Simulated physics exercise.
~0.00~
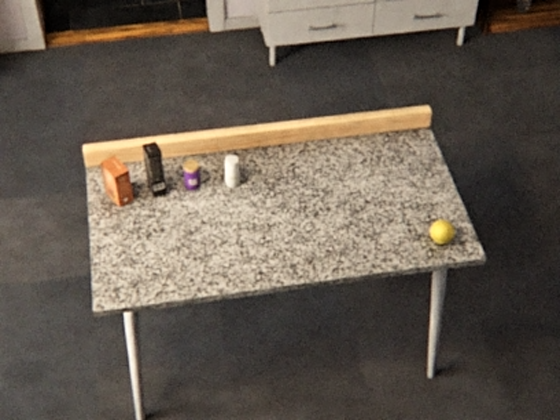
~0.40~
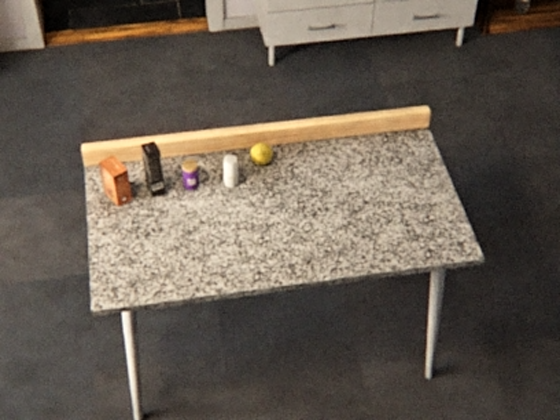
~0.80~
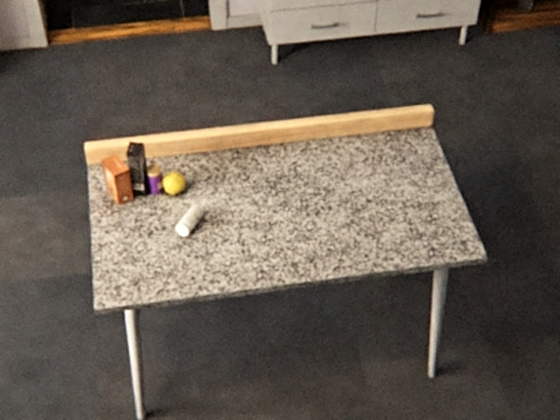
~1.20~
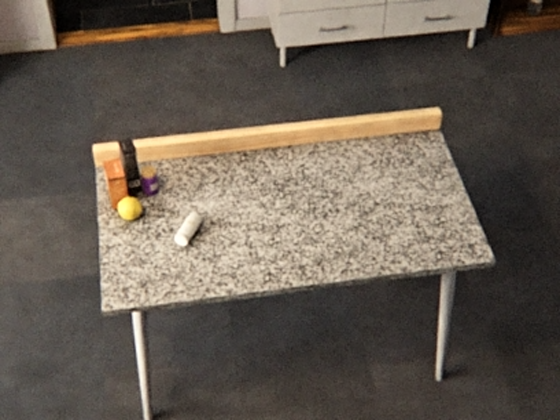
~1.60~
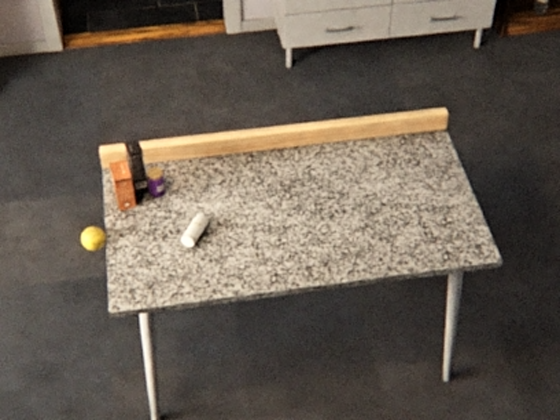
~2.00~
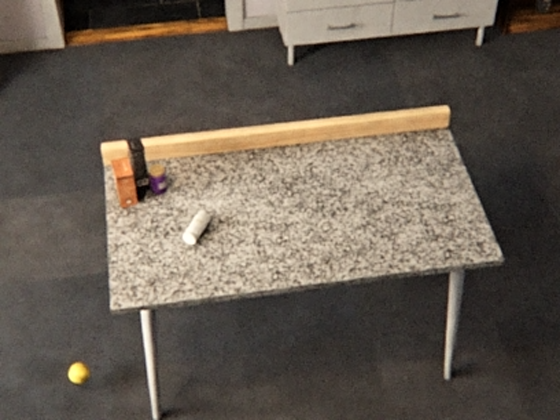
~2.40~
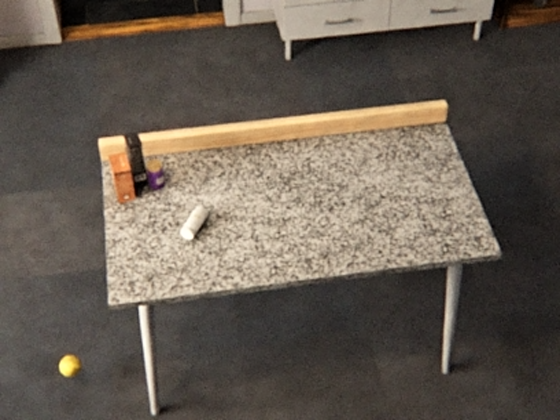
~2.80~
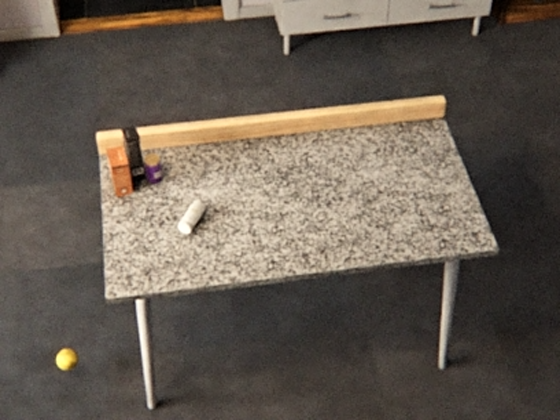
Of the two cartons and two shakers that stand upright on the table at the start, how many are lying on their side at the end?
One of them is lying on its side at the end, the white shaker.
